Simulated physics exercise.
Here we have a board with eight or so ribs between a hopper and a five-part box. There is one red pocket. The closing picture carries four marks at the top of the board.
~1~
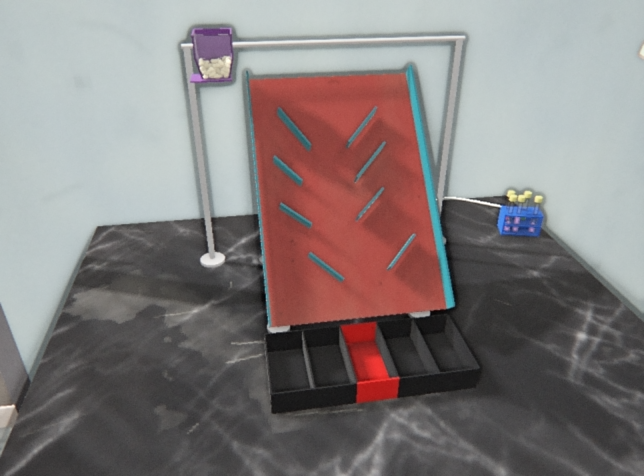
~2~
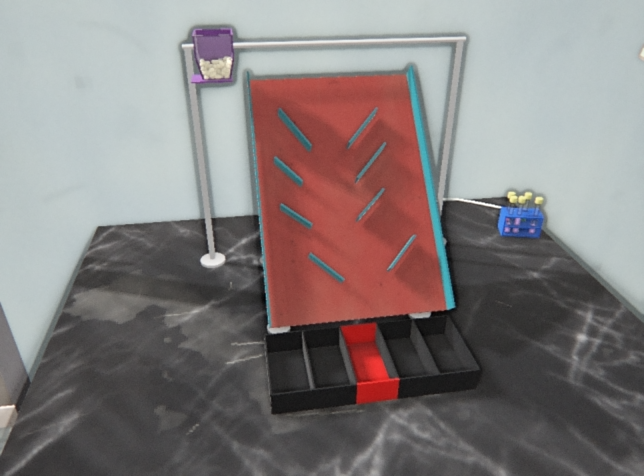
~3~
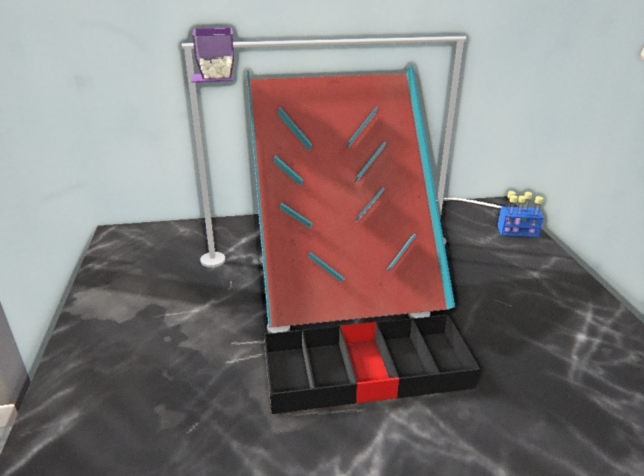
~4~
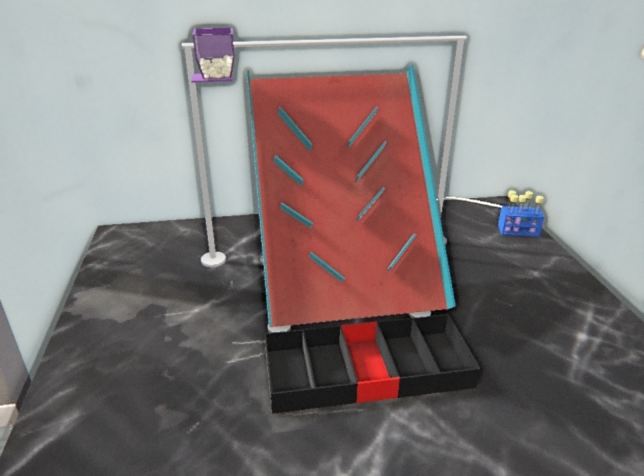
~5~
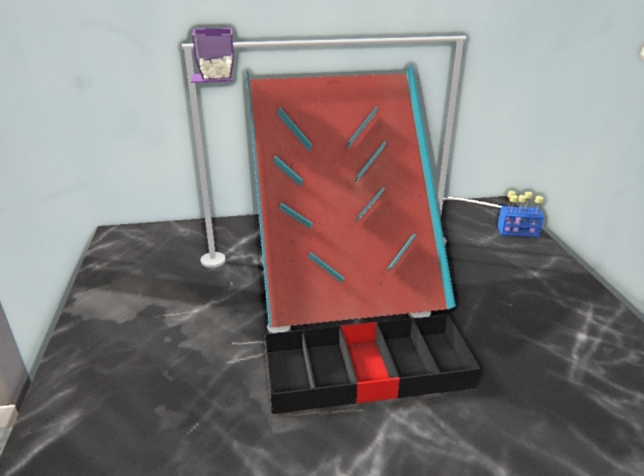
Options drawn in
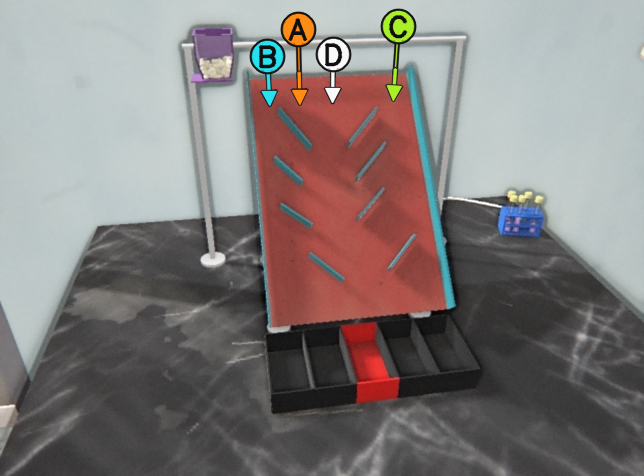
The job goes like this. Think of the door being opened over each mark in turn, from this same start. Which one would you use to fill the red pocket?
Go for A.
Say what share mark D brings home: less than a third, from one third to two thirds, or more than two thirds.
From one third to two thirds.
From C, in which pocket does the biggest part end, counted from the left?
The fifth.
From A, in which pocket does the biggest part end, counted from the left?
The third from the left.
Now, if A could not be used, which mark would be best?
Here it is mark D.
On the marked copy, mark A meets the board at (299, 99); mark B meets the board at (269, 100); mark C meets the board at (393, 95); mark D meets the board at (332, 97).
If A is chosen, most in the red pocket, a small part in other pockets, a small part held on the board.
If B is chosen, about a third in the red pocket, about two thirds in other pockets.
If C is chosen, about a quarter in the red pocket, most in other pockets.
If D is chosen, about half in the red pocket, about half in other pockets, a stray few held on the board.
